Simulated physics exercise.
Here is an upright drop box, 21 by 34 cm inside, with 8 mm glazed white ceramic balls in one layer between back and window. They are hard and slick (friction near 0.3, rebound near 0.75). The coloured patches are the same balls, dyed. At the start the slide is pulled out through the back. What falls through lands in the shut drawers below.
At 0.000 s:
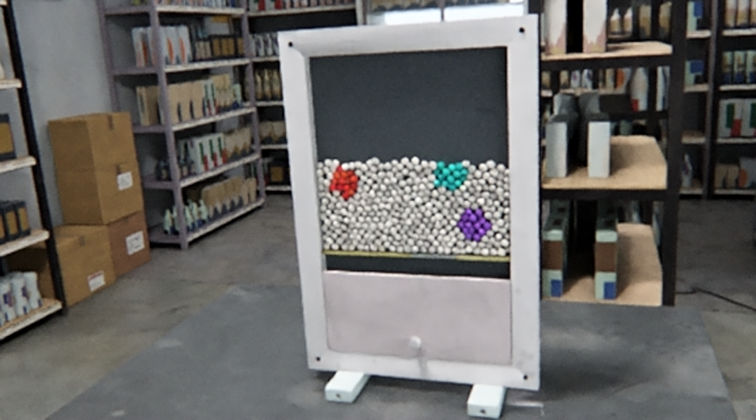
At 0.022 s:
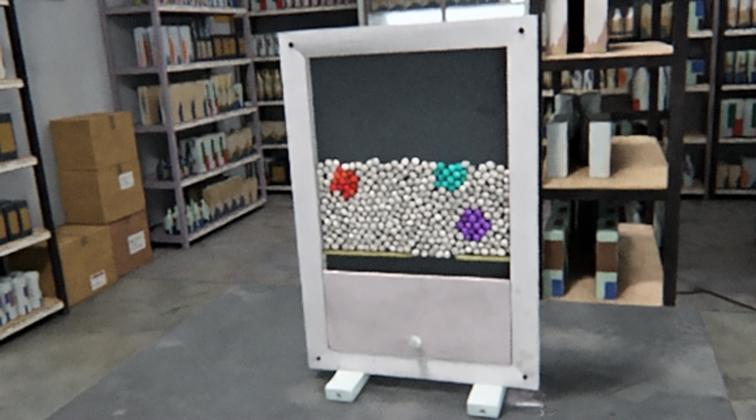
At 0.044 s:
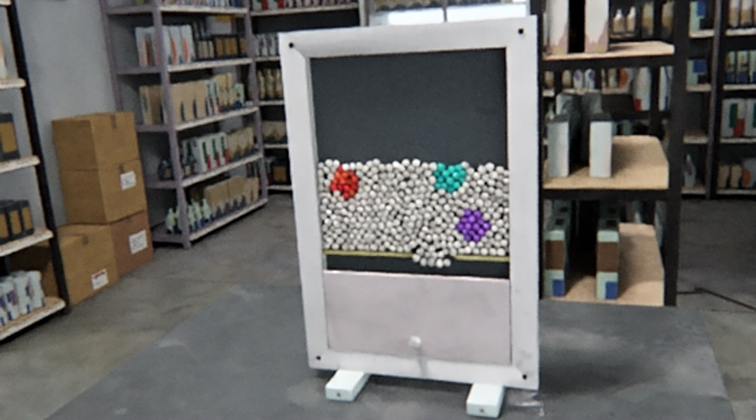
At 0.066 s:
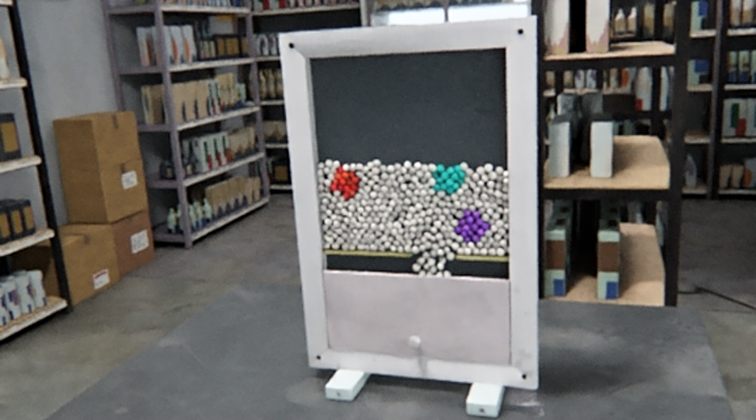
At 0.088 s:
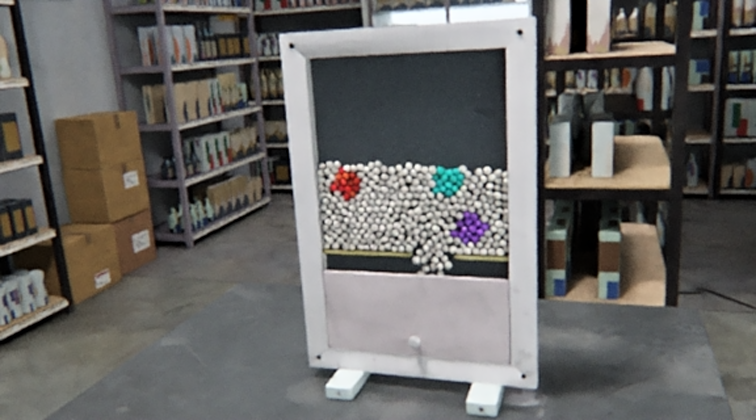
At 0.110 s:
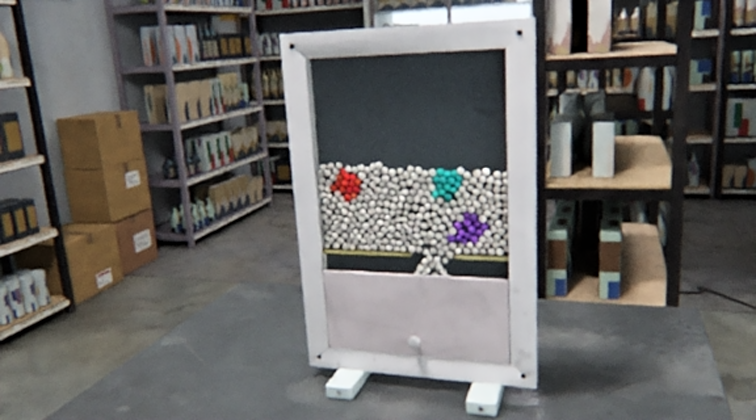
White balls trickled down through a gap beneath the packed layer in the upright box, while the turquoise and purple patches sank slightly and shifted left, and the red patch barely moved.
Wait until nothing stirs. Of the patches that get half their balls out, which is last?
The red patch.
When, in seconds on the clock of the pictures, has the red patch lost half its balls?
At about 0.8 s.
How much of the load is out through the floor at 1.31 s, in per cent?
Roughly 80 per cent.
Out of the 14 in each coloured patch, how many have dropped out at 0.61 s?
Turquoise 14, red 0, purple 8.
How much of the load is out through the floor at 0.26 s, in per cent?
Roughly 25 per cent.
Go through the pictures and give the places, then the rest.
The first frame shows about 350 balls; balls centred (408, 211); turquoise patch (450, 176); red patch (344, 182); purple patch (473, 225); slide (408, 254) to (461, 256).
The second frame shows balls centred (409, 211); 0 out.
The third frame shows balls centred (412, 207); 6 out.
The fourth frame shows balls centred (412, 210); 13 out.
The fifth frame shows balls centred (411, 214); 20 out.
The sixth frame shows balls centred (405, 213); 27 out; turquoise patch (447, 184); red patch (347, 185); purple patch (468, 230).
After 0.26 s, 25 % are out; out of 14, turquoise 0, red 0, purple 3.
After 0.61 s, 55 % are out; out of 14, turquoise 14, red 0, purple 9.
After 1.31 s, 80 % are out; out of 14, turquoise 14, red 13, purple 14.
At rest by 3.4 s, 90 % are out; out of 14, turquoise 14, red 14, purple 14; half out at turquoise 0.44 s, red 0.83 s, purple 0.41 s.
